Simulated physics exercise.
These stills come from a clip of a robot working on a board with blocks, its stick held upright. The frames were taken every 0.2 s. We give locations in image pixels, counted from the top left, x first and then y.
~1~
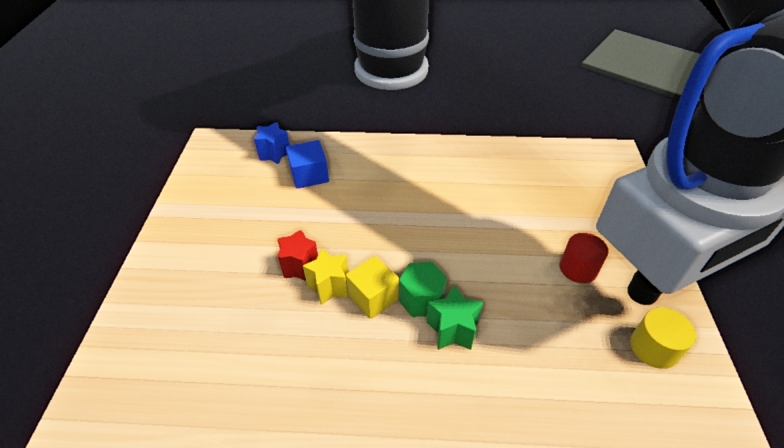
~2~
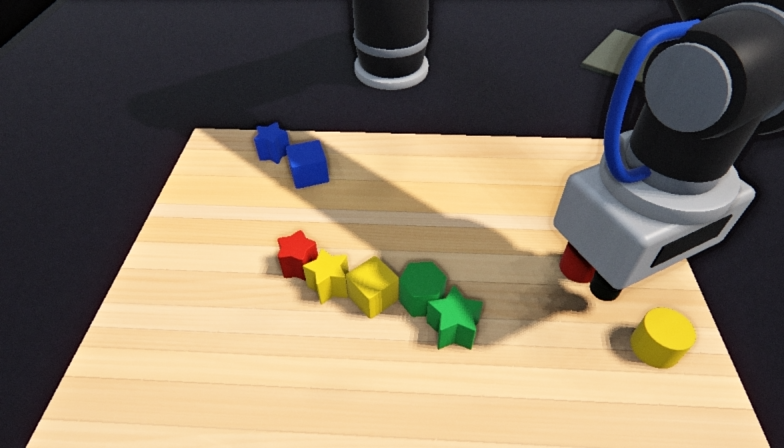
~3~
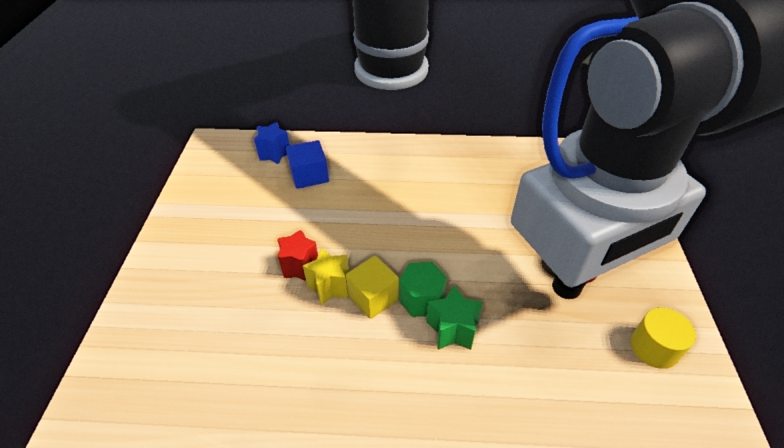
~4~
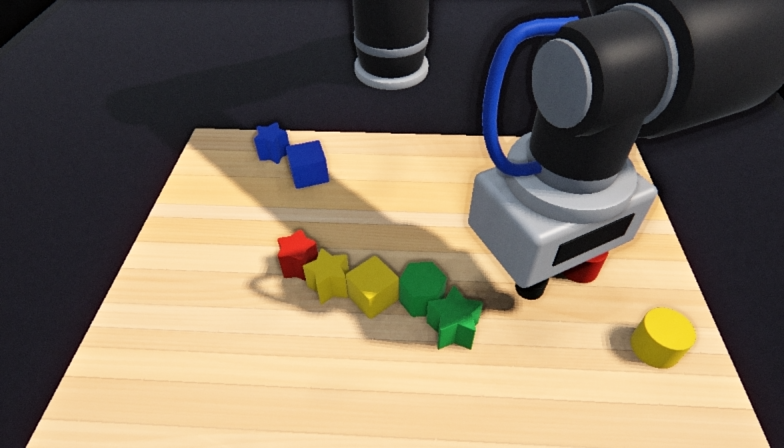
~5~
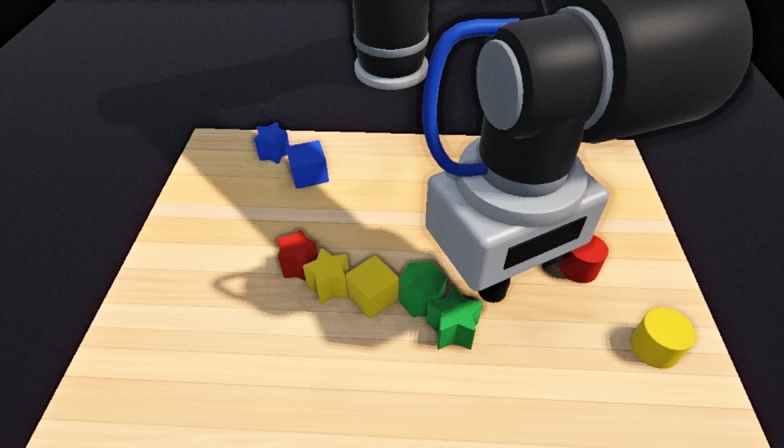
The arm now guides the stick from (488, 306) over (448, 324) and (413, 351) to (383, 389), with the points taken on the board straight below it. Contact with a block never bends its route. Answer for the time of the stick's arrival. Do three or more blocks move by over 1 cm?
I believe not.
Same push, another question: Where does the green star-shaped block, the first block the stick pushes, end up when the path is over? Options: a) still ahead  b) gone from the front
(a)
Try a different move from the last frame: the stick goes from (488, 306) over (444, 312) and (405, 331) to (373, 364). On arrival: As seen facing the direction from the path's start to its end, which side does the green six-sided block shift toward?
It shifts rightward.
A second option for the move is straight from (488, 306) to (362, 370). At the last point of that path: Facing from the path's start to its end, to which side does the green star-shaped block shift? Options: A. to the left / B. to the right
A: To the left.
The first path, step by step. One third of the way, stick at (449, 310); green star-shaped block at (430, 327).
Two thirds of the way, stick at (412, 339); green star-shaped block at (391, 358).
At the end, stick at (382, 376); green six-sided block not moved; green star-shaped block at (358, 399).
